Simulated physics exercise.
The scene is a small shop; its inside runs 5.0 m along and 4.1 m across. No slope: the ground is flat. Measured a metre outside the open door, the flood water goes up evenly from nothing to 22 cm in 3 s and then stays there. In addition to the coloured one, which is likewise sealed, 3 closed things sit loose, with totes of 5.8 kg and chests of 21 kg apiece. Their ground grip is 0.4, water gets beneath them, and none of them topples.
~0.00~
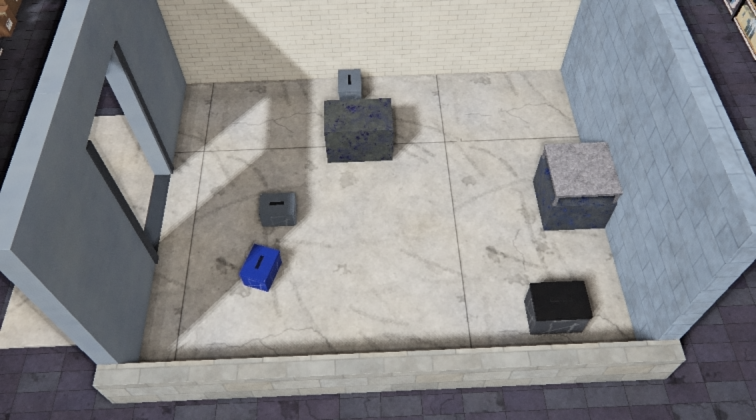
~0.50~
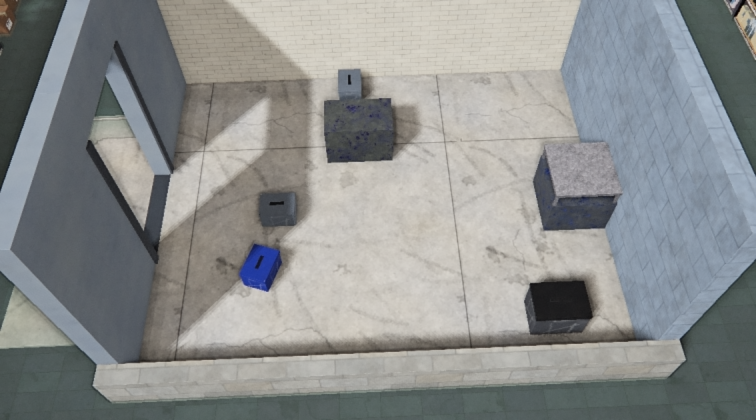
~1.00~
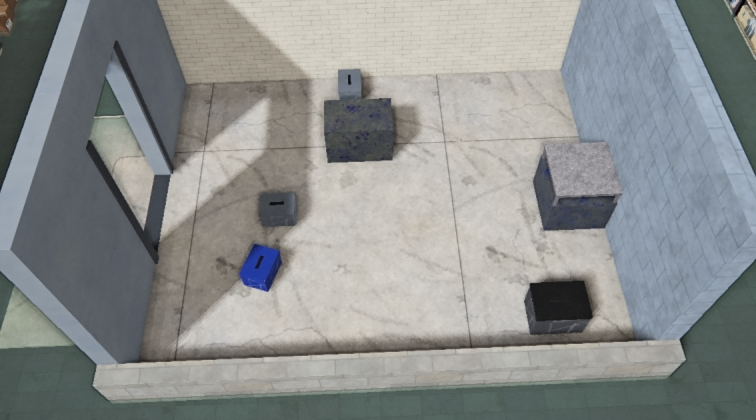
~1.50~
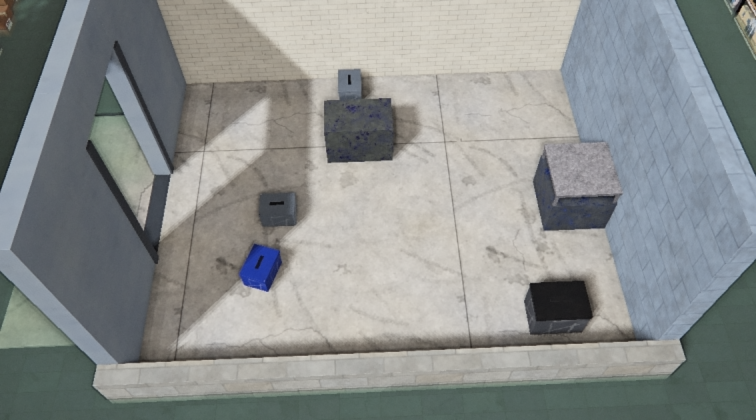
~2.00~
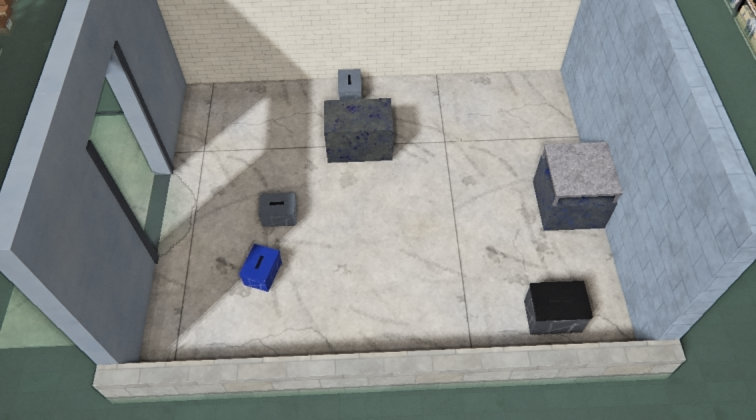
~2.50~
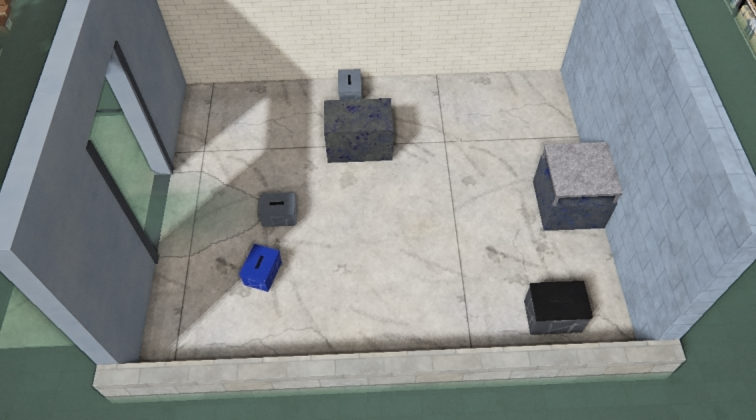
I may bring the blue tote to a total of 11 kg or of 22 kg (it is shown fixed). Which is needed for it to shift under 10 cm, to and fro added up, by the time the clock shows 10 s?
Verdict: Only the larger load is enough.
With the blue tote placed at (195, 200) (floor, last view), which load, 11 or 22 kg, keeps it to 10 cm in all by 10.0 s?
Looking at the loads, neither keeps it.
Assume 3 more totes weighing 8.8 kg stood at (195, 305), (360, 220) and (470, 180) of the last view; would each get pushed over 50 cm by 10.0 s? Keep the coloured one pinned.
Note, in sequence: Not exceeded, exceeded, exceeded.
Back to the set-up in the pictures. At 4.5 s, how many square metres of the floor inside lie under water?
My estimate is roughly 10.0 m2.
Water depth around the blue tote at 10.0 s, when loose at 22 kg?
6 cm, roughly.
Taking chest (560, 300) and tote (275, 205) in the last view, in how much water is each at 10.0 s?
Around 10 cm and 11 cm.
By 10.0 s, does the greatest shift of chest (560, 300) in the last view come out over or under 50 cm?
That one is below half a metre, as it turns out.
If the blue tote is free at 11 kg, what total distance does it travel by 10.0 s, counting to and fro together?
Some 60 centimetres of travel in total.
After 3.5 s the blue tote would be 1 cm from its start with 11 kg and 0 cm from its start with 22 kg; 5 cm of water round it then.
After 4.5 s the blue tote would be 39 cm from its start with 11 kg and 0 cm from its start with 22 kg; 6 cm of water round it then.
After 7.0 s the blue tote would be 58 cm from its start with 11 kg and 0 cm from its start with 22 kg; 5 cm of water round it then.
After 10.0 s the blue tote would be 58 cm from its start with 11 kg and 0 cm from its start with 22 kg; 6 cm of water round it then.
